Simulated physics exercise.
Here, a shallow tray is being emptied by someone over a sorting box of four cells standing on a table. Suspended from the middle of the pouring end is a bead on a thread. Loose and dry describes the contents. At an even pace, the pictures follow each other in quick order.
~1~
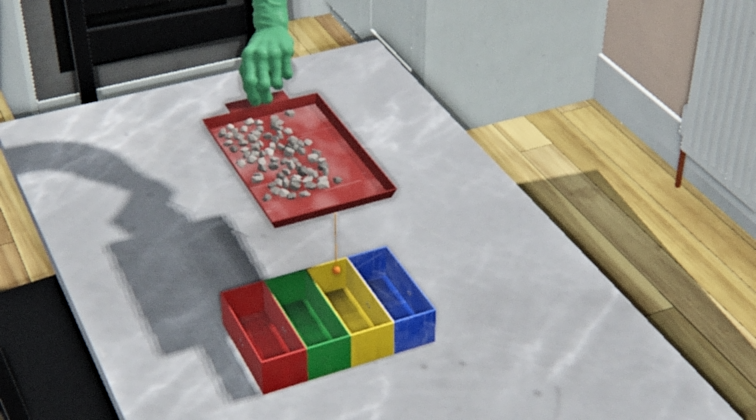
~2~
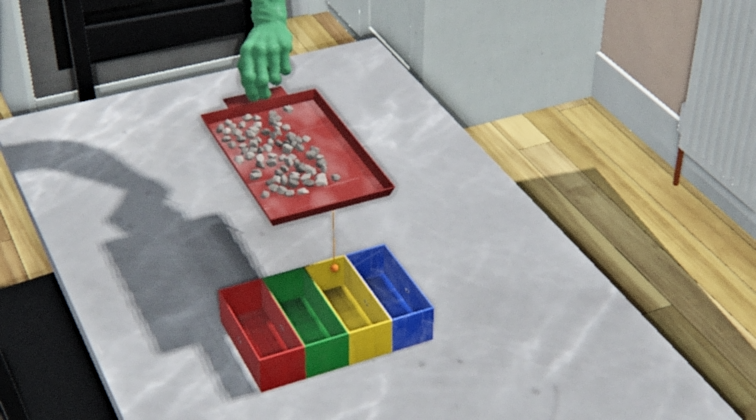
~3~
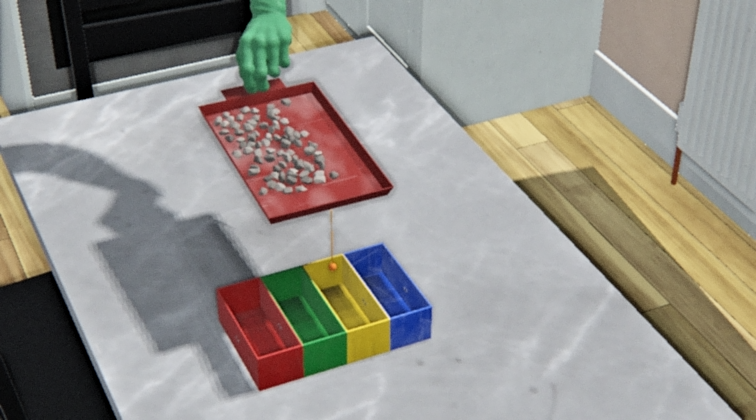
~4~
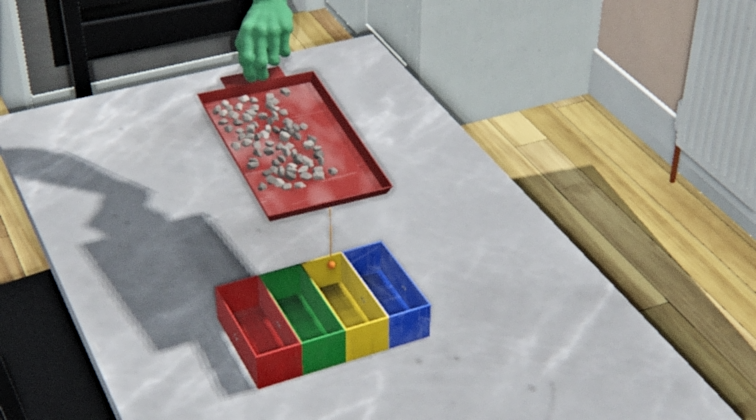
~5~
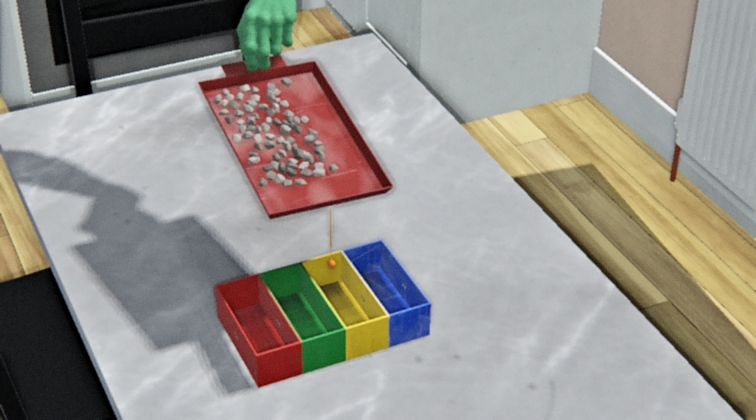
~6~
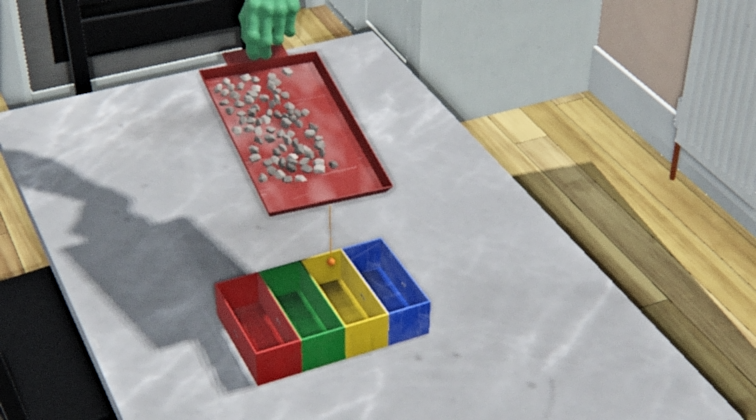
A green-gloved hand raises the back of a shallow red tray of loose grey gravel, slowly and evenly tilting it forward and slightly toward its right front corner. Below the tray's front edge, an orange bead hangs on a thread over a box with red, green, yellow and blue cells, left to right. The pale marbled table, beside wooden flooring, is seen from above at an angle, the view shifting barely.
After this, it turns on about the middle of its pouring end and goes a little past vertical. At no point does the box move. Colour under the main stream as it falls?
Blue, I would say.
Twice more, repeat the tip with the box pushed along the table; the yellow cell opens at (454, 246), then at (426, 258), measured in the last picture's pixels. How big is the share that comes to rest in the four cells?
It comes to about 70 per cent the first time and about 90 per cent the second.
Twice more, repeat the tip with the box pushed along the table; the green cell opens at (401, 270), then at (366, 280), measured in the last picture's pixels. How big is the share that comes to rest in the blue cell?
Approximately 0 percent, followed by approximately 0 percent.
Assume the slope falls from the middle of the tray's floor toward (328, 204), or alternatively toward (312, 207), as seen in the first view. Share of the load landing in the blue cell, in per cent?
Roughly 20 % in the first case and 0 % in the second.
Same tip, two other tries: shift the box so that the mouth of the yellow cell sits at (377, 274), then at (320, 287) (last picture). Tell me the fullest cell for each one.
Result 1: Yellow. Result 2: That blue cell.
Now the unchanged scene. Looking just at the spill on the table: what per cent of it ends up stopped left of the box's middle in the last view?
Estimate: Roughly 10 %.
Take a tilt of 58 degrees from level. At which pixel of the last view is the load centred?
Centre estimate: (350, 191).
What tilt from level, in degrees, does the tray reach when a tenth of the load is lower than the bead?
It sits at roughly 65°.
Shortly afterwards, tray tipped steeply; the bulk on the tray; a little falling or outside the box.
Next, tray tipped right over; near a third on the tray; near a third in the blue cell; a little in the yellow cell; only a few in the green cell; near a quarter falling or outside the box.
Some moments later, tray tipped past a quarter turn; near half in the blue cell; near a quarter in the yellow cell; a little in the green cell; a little falling or outside the box.
In the end, tray tipped past a quarter turn; near half in the blue cell; near a quarter in the yellow cell; a little in the green cell; none at all in the red cell; a little outside the box.
